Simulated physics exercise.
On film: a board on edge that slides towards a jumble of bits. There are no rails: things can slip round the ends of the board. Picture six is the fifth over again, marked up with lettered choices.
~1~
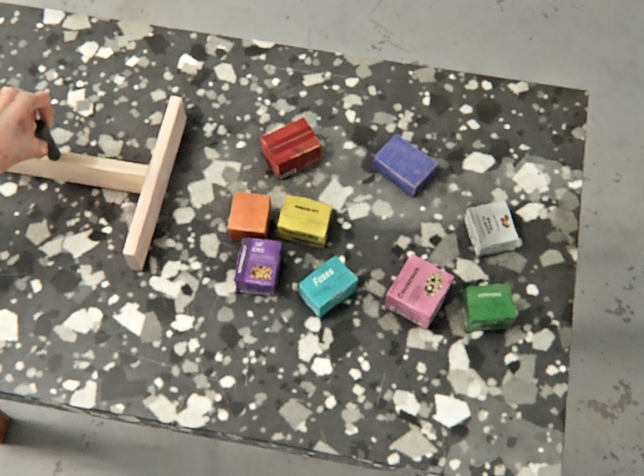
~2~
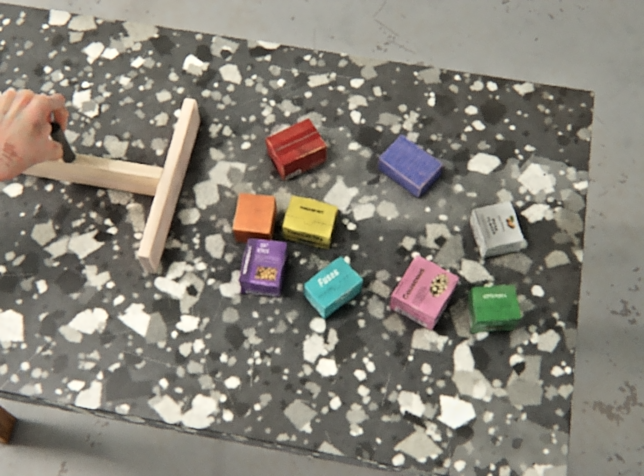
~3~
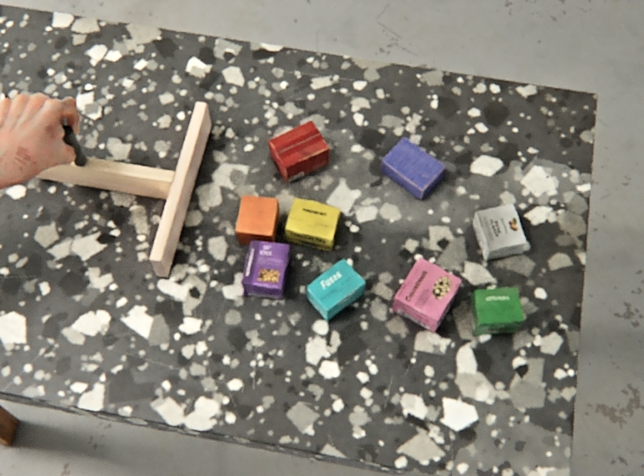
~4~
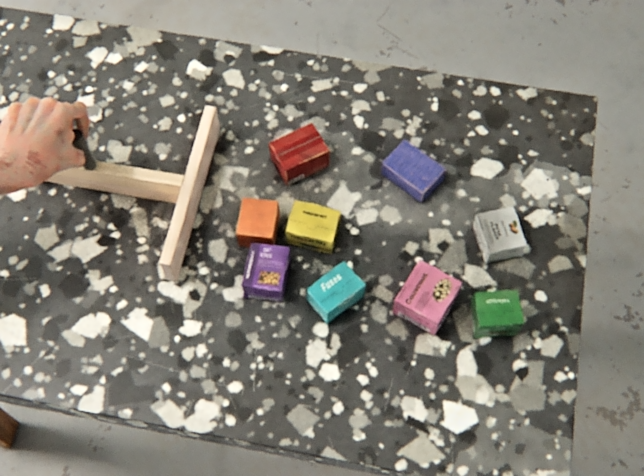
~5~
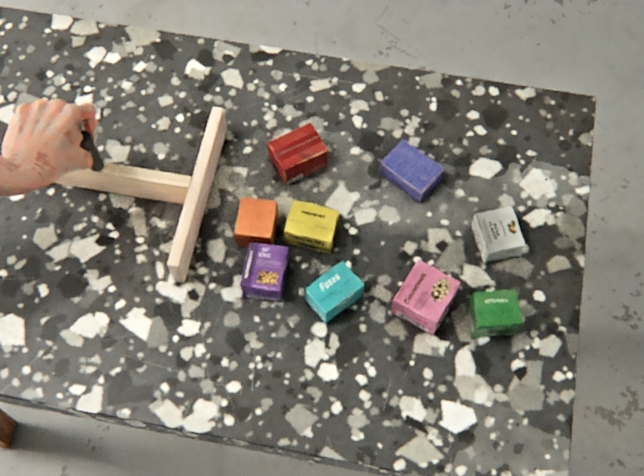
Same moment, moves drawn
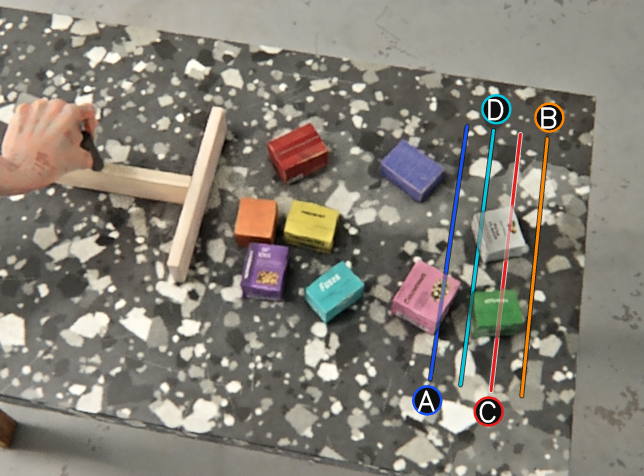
A hand at the left grips the dark handle of a pale wooden T-shaped pusher on a black, white and grey speckled tabletop, seen from above. To its right sit nine small boxes and blocks: red and blue above, orange, yellow and purple nearest, turquoise, pink and green lower, white far right. The hand slides the pusher steadily rightward, narrowing the gap, while the view shifts very slightly.
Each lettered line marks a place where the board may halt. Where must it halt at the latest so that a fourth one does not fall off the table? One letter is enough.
Line C.
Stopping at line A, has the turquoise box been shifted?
Yes.
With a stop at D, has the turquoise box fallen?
By then, no.
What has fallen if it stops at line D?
The green packet.
On the copy, A at (450, 244); B at (535, 259); C at (507, 254); D at (478, 249).
On C. First, board (307, 201); red box (357, 160); turquoise box (363, 292).
Then, board (421, 220); green packet (562, 326); white packet (524, 232).
Finally, board (508, 235); green packet over the edge; pink box over the edge; two fallen.
By contrast, A is within the limit but short; B drops five; D is within the limit but short.
